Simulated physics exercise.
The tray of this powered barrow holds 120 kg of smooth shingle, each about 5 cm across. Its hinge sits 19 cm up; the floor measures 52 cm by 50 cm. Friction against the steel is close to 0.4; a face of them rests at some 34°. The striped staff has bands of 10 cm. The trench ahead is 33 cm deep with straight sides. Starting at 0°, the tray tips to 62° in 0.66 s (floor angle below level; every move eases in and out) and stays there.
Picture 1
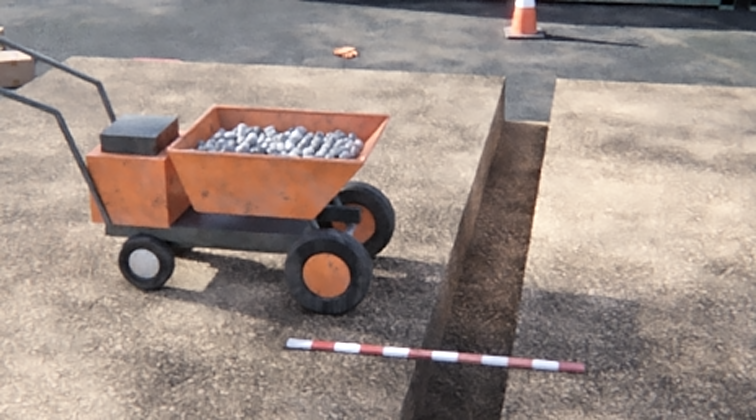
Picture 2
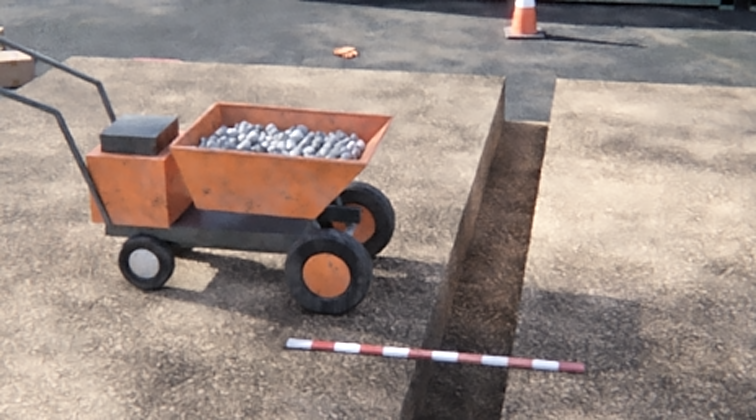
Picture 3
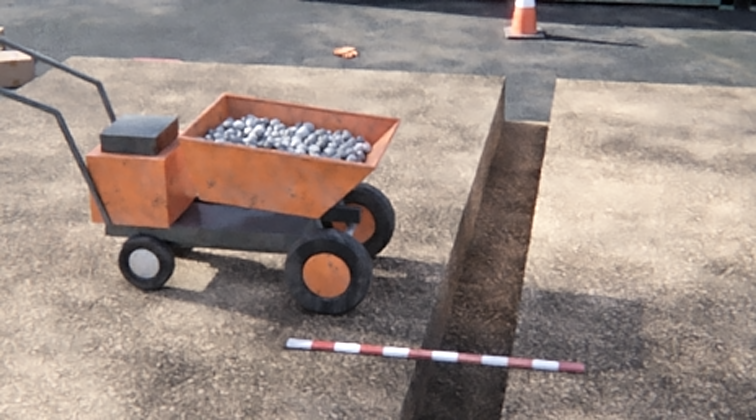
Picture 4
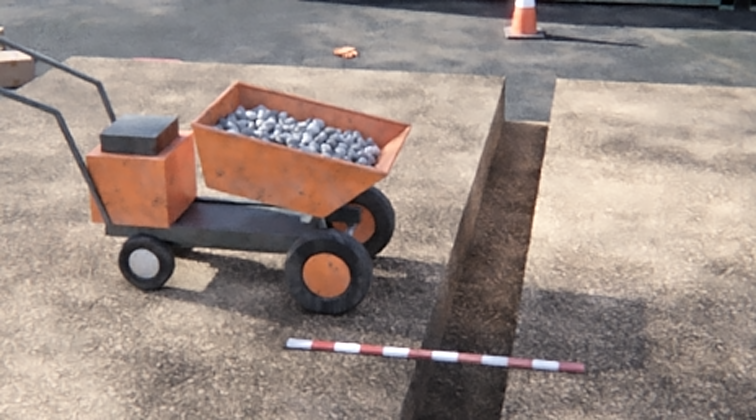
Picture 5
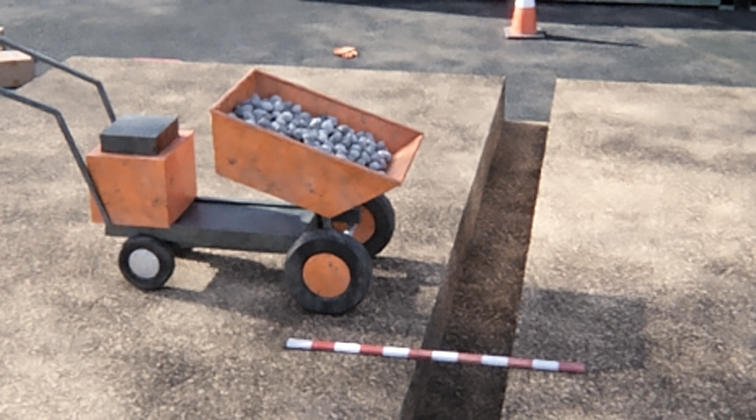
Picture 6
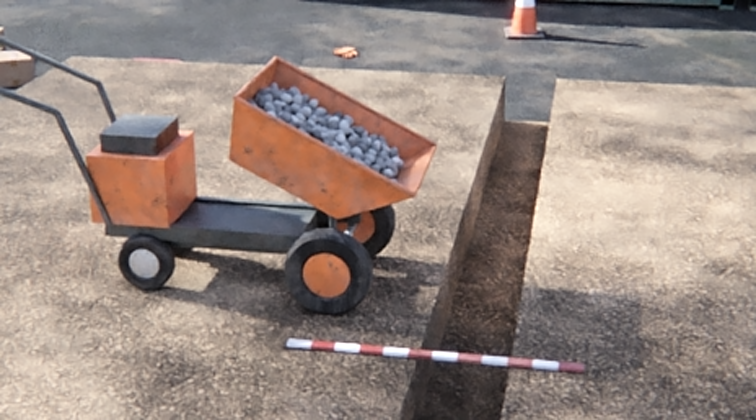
Orange tray of grey stones on a small wheeled barrow tilting steadily down toward the right, its rear end rising beside a trench.
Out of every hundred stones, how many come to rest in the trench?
Some 57 per cent of it.
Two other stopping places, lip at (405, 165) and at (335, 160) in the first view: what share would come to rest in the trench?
Near 30 per cent from the first place, 80 from the second.
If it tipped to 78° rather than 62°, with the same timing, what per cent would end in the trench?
Then about 60 per cent.
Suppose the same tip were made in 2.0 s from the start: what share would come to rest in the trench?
It would be near 85 per cent.
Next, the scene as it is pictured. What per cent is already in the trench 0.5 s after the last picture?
About 20 per cent by then.
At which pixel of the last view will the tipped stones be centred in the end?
Near (513, 337).
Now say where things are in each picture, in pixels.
The tray is at 0°, its lip at (363, 163); the top of the load is at (260, 139), in the first picture.
Lip at (366, 164), floor tilted 1°, highest stones at (255, 137), in the second picture.
The tray is at 5°, its lip at (375, 168); the top of the load is at (250, 130), in the third picture.
The tray is at 11°, its lip at (387, 174); the top of the load is at (251, 118), in the fourth picture.
The tray is at 19°, its lip at (401, 184); the top of the load is at (257, 106), in the fifth picture.
Lip at (415, 196), floor tilted 27°, highest stones at (272, 96), in the sixth picture.
Then, 0.2 s after the last picture the floor is at 53°, 100 % in the tray; the foremost stones are at (433, 214).
Then, 0.5 s after the last picture the floor is at 62°, 81 % in the tray, 18 % in the trench, 1 % past the trench; the foremost stones are at (525, 283).
Then, 0.8 s after the last picture the floor is at 62°, 31 % in the tray, 29 % in the trench, 41 % past the trench; the foremost stones are at (686, 327).
Then, 2.8 s after the last picture the floor is at 62°, 0 % in the tray, 57 % in the trench, 43 % past the trench; the foremost stones are past the picture's edge.
